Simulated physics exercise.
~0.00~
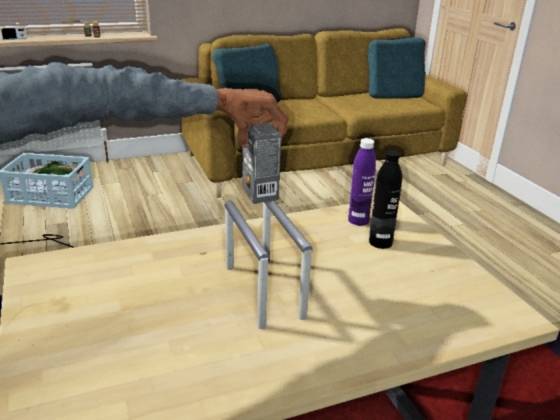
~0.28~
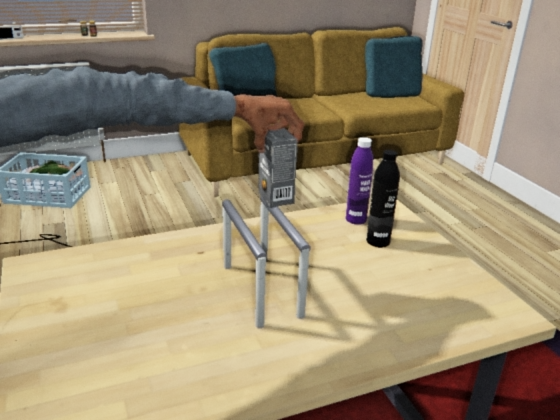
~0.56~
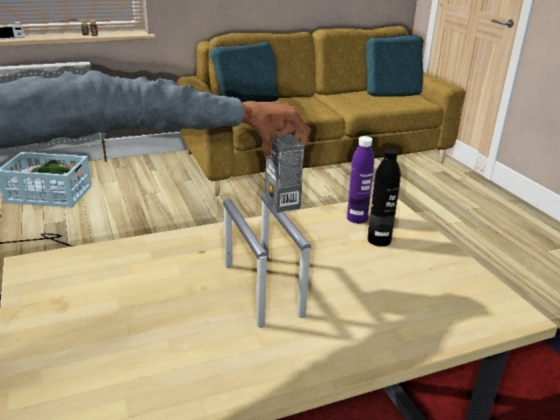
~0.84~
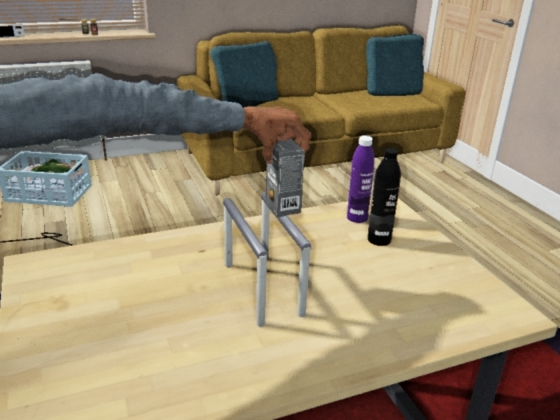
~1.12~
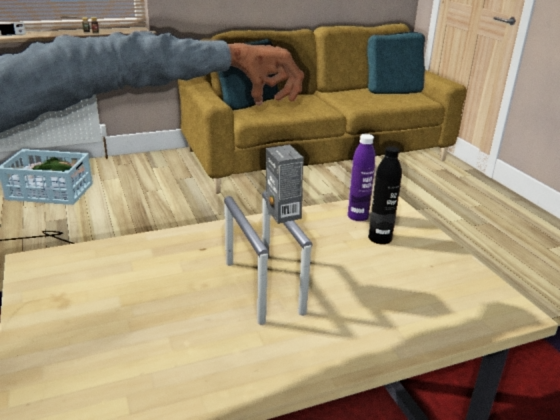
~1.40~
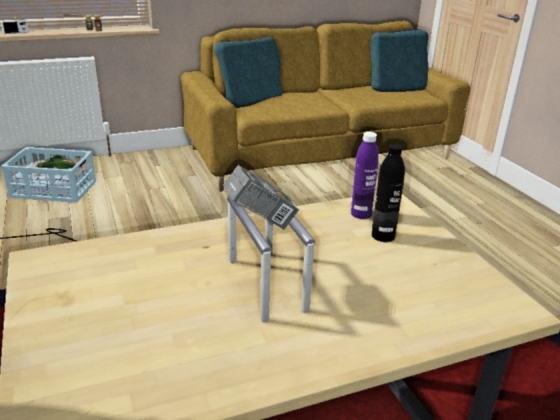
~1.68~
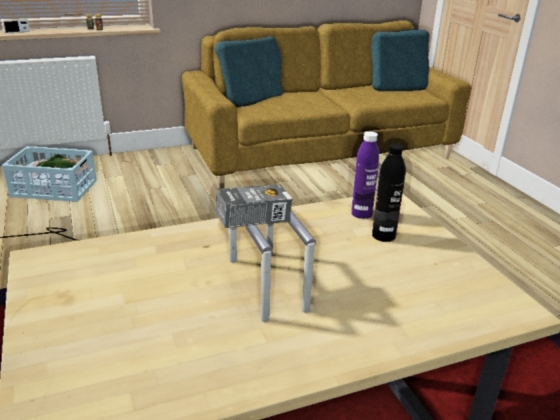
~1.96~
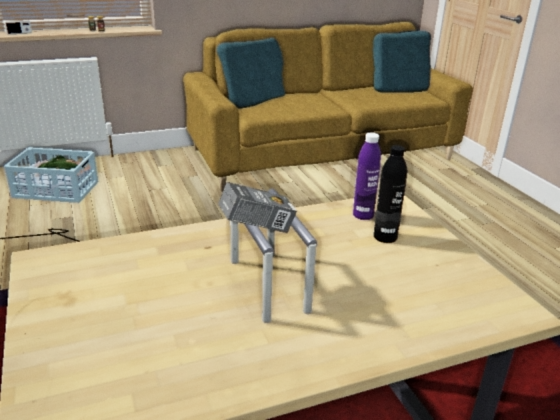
A hand held a grey carton upright over a metal stand on a table, shifted it right, lowered it and let go. The carton tipped over to the left and ended up lying on top of the stand, near two bottles that stayed put.
